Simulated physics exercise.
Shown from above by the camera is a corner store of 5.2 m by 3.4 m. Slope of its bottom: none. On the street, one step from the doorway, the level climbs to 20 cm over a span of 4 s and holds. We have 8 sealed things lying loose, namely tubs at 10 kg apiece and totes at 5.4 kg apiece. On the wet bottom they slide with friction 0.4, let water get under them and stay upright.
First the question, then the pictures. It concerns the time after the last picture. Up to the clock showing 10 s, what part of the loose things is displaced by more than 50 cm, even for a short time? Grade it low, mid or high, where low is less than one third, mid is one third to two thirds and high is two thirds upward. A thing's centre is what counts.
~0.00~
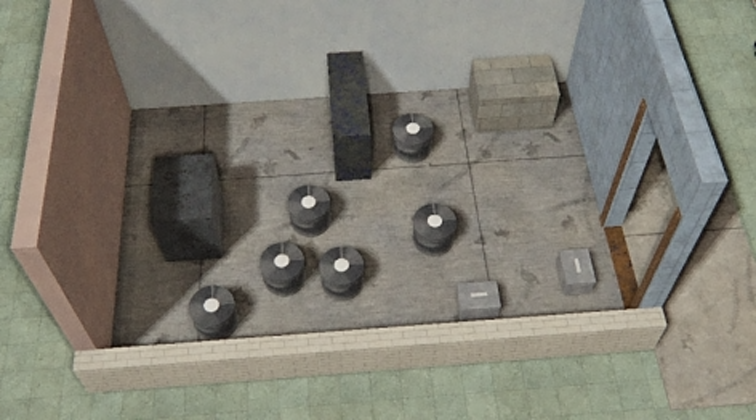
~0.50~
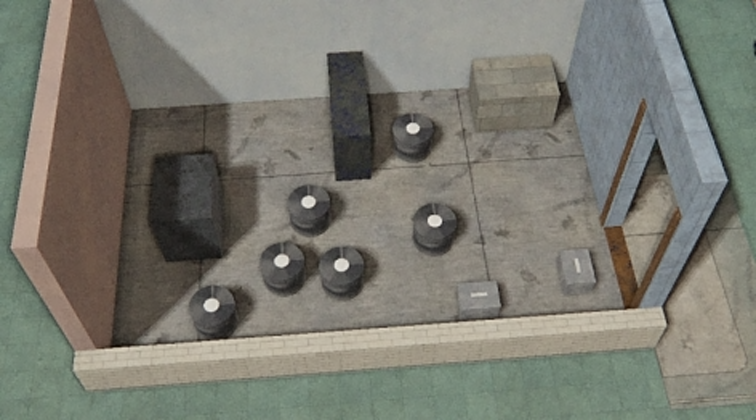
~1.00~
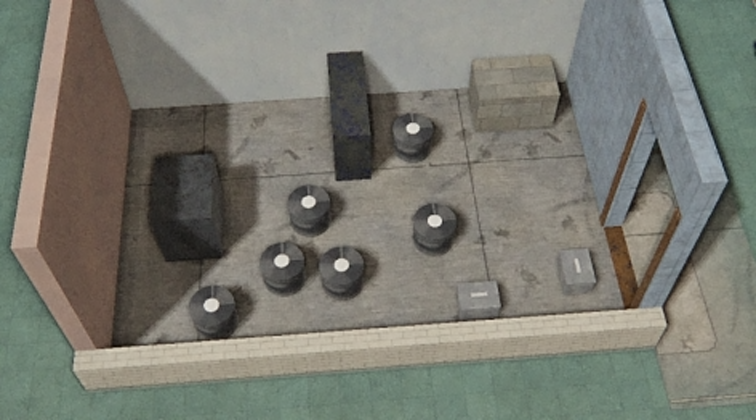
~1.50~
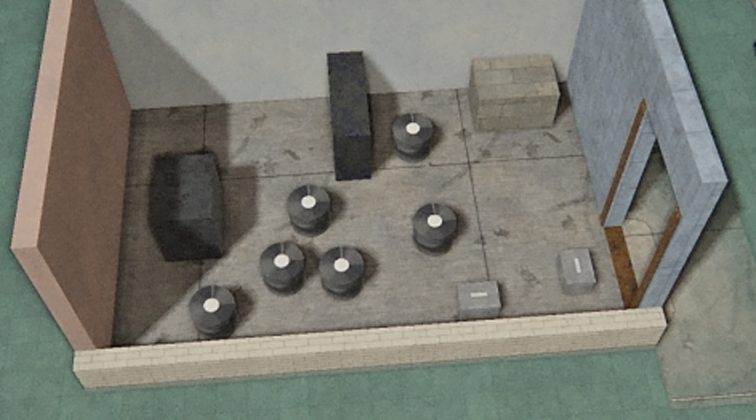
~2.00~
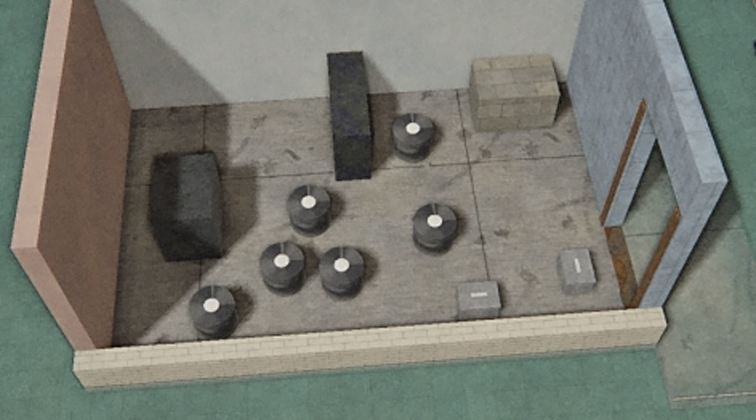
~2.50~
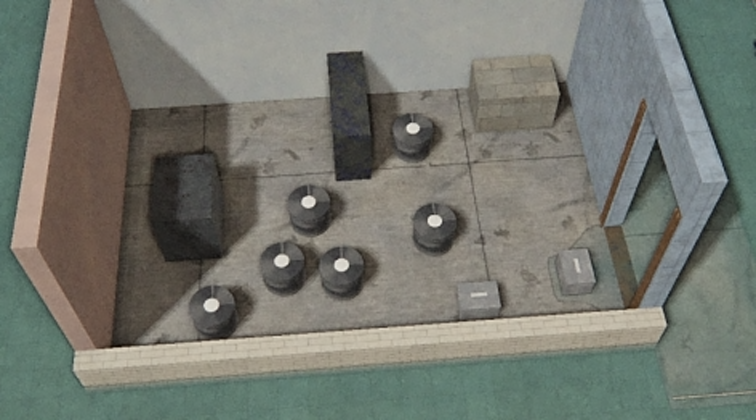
Grade: High.
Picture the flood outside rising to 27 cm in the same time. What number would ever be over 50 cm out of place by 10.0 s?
I count 8 of them in that case.
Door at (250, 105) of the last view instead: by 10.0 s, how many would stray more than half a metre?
Count: 5.
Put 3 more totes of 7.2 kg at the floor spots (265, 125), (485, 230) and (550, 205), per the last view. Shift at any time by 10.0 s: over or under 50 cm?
In the same order as the question: Not as far, farther, not as far.
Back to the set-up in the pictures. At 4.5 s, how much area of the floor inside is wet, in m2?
Close to 5.0 m2, I'd say.
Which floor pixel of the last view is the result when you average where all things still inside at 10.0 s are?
Averaged position, last view: Near pixel (236, 217).
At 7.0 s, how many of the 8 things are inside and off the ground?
The number is 2.
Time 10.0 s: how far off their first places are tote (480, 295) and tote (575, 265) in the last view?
Net displacement, in order: 350 cm; 350 cm.
After 3.5 s 1 of 8 are over 50 cm from their spots; 0 afloat.
After 4.5 s 1 of 8 are over 50 cm from their spots; 0 afloat.
After 7.0 s 3 of 8 are over 50 cm from their spots; 2 afloat.
After 10.0 s 7 of 8 are over 50 cm from their spots, and 7 have been at some point; 6 afloat.
